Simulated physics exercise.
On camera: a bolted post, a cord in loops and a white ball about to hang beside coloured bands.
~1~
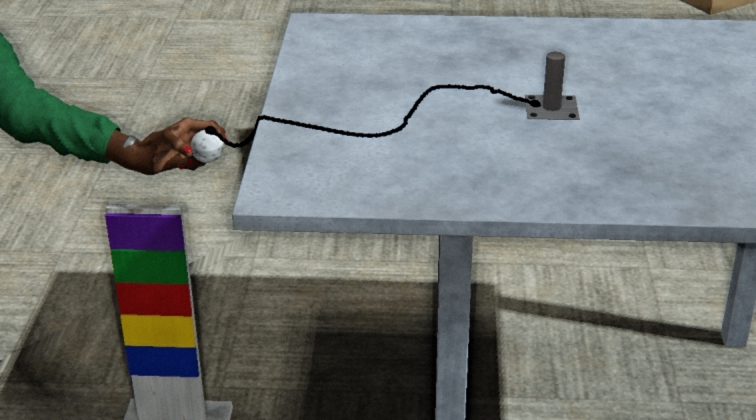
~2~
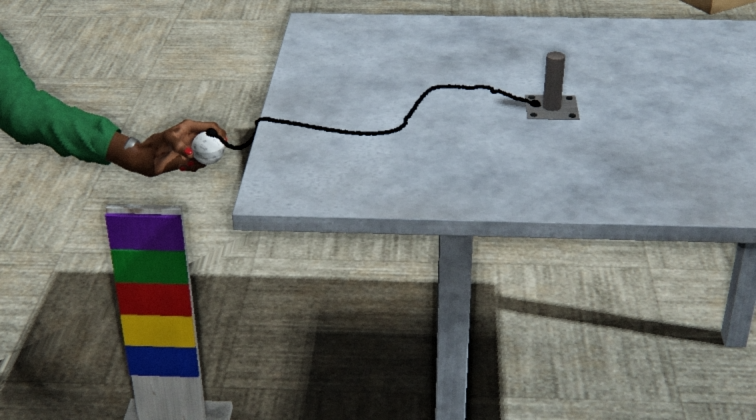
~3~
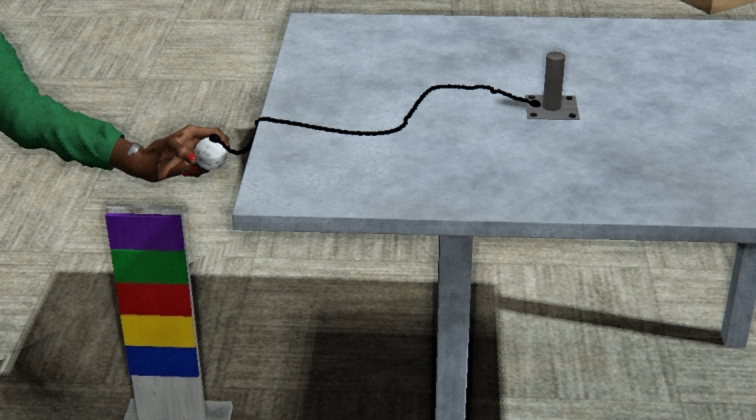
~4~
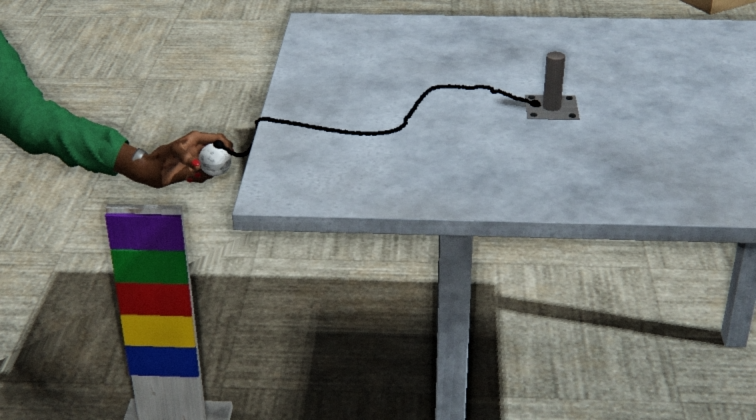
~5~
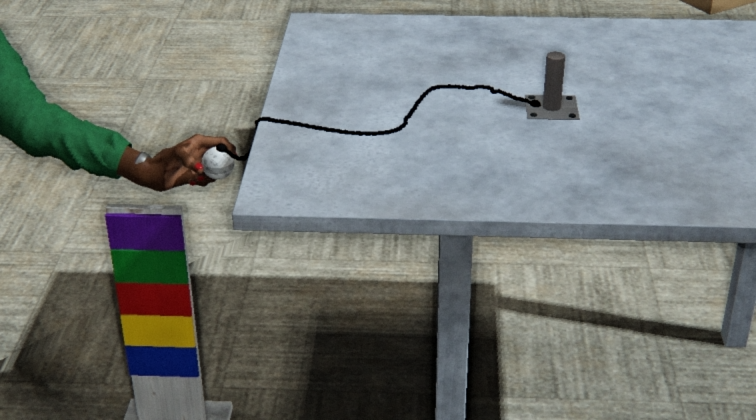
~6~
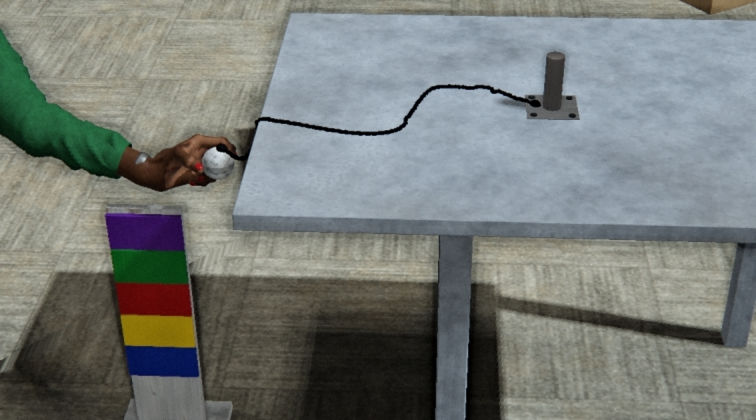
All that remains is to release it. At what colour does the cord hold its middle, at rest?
Its middle rests at the green band.
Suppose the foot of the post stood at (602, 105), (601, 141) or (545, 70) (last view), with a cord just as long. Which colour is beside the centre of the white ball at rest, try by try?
In that order: Purple; purple; green.
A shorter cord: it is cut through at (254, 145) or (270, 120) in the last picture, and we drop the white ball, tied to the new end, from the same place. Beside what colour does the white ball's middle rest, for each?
One after the other, purple; no band.
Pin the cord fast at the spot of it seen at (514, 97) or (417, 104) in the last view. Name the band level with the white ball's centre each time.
Try by try: Green; purple.
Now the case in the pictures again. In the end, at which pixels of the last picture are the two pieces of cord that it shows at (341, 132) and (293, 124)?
Near (262, 116) and (264, 159).
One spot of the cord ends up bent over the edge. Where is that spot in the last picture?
Near (341, 132).
Early on, ball near (287, 248); level with green.
Midway, ball near (249, 262); level with green.
Finally, ball near (266, 267); level with green. The green one.
